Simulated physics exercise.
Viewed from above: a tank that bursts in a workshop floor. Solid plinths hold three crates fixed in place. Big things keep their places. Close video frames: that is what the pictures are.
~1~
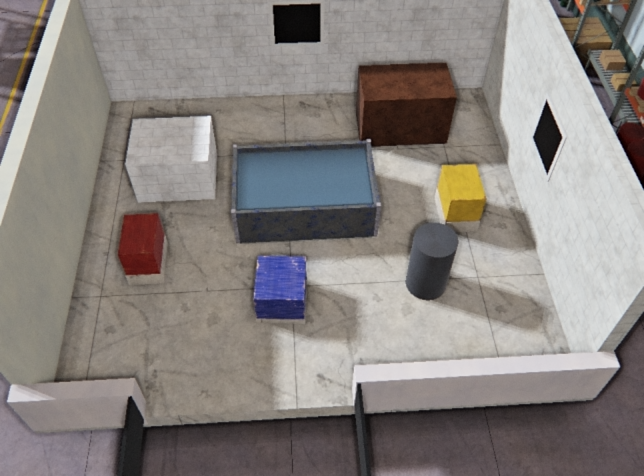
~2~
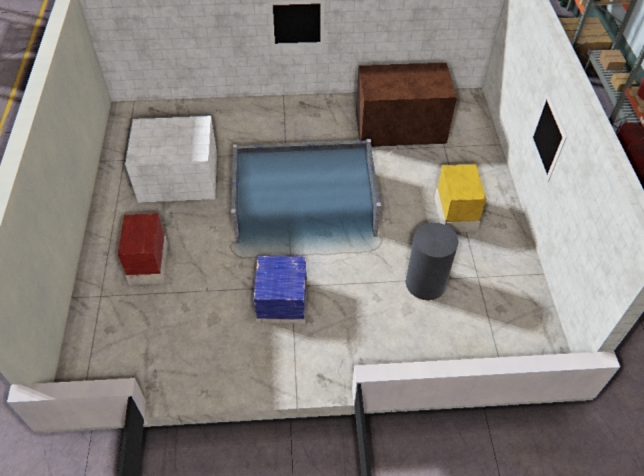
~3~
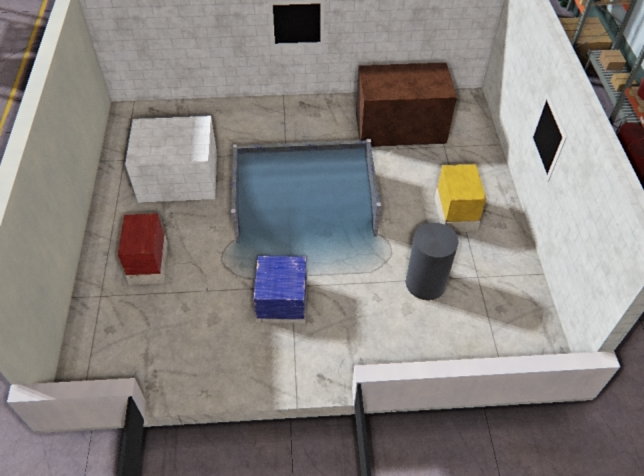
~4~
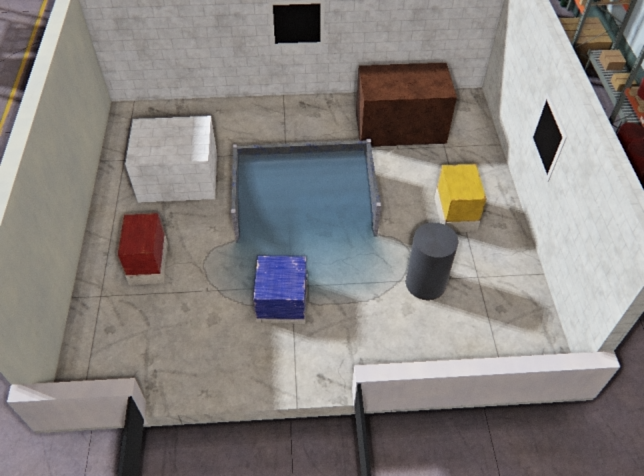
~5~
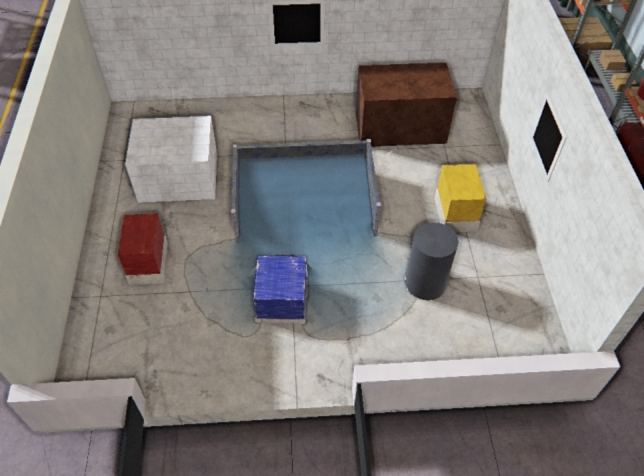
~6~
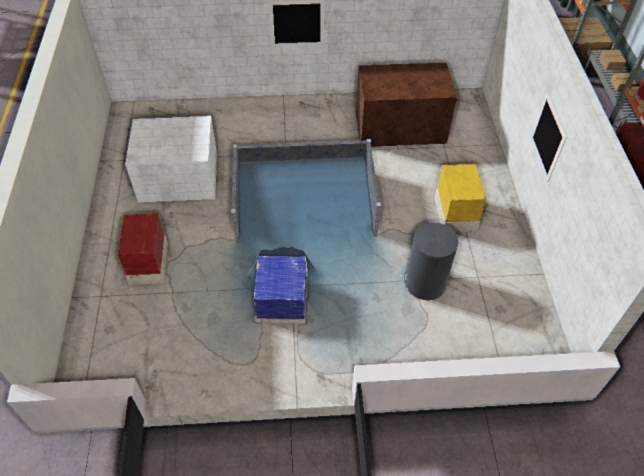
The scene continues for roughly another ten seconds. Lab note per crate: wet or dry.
In order: The blue crate is reached; the red crate is never reached; the yellow crate is never reached.
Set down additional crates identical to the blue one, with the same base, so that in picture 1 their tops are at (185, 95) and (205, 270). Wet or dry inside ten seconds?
Taking them in order, the first is untouched and the second is flooded.
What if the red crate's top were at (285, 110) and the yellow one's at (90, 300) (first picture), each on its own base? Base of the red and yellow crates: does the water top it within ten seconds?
As I see it, the red crate is not reached; meanwhile the yellow crate is not reached.
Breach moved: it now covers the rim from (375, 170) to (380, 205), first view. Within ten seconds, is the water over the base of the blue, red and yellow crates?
Then the blue crate gets flooded, the red crate is untouched and the yellow crate gets flooded.
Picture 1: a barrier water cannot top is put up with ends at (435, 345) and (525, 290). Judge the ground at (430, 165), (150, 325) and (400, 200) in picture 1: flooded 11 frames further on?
Outcome by spot, in order - unwatered, watered, unwatered.
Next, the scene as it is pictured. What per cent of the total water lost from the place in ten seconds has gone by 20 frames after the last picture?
That comes to 55 per cent, as I work it out.
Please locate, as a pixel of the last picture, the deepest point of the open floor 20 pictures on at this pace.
Around (556, 377).
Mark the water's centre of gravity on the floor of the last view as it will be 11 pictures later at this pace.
Roughly at (312, 285).
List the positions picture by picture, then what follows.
In the first picture, the open tank at (304, 179) is whole and still.
In the second picture, water pours out at (307, 229) and has run to (235, 244).
In the third picture, water pours out at (307, 230) and has run to (227, 259).
In the fourth picture, the front is at (215, 278), out from the gap at (307, 231).
In the fifth picture, water pours out at (307, 231) and has run to (210, 310).
In the sixth picture, the front is at (360, 365), out from the gap at (307, 231).
A moment on, water covers 25 % of the floor; the blue crate water round its plinth, the red crate water round its plinth, the yellow crate water round its plinth.
Next, water covers 40 % of the floor; the blue crate water round its plinth, the red crate water round its plinth, the yellow crate water round its plinth.
Then, water covers 50 % of the floor; the blue crate water round its plinth, the red crate water round its plinth, the yellow crate water round its plinth.
Later, water covers 75 % of the floor; the blue crate water round its plinth, the red crate water round its plinth, the yellow crate water round its plinth.
In the end, water covers 95 % of the floor; the blue crate was topped, the red crate stayed above the water, the yellow crate stayed above the water.
